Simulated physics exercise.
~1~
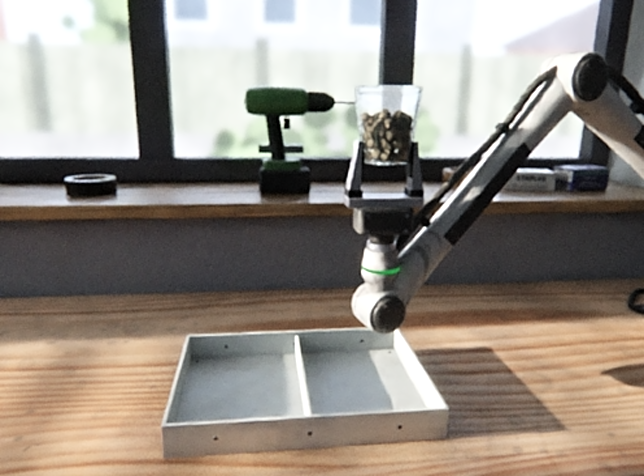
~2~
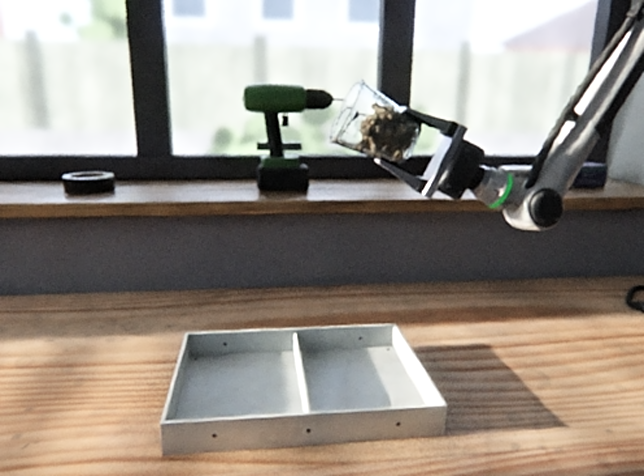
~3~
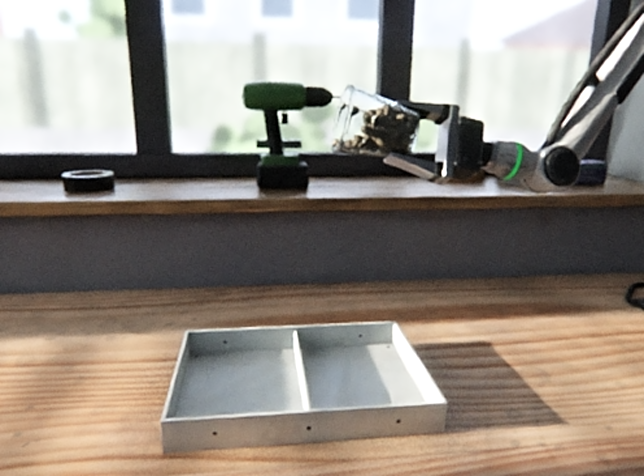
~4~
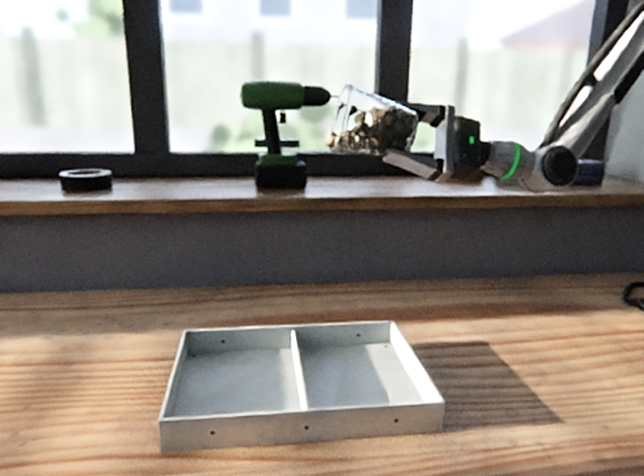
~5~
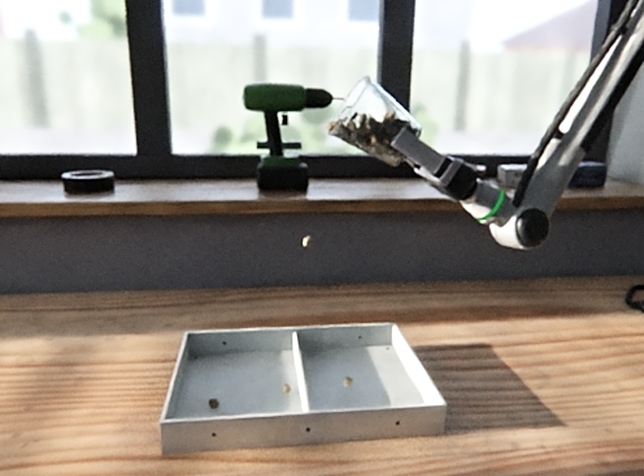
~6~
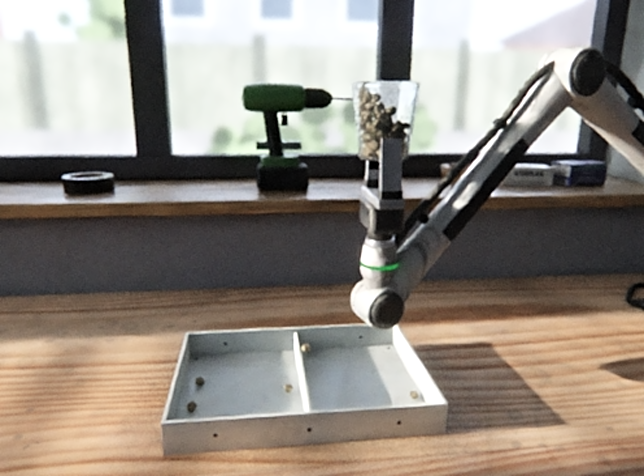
A robot arm tips a clear cup, drops a few pebbles into a divided tray, and rights it.
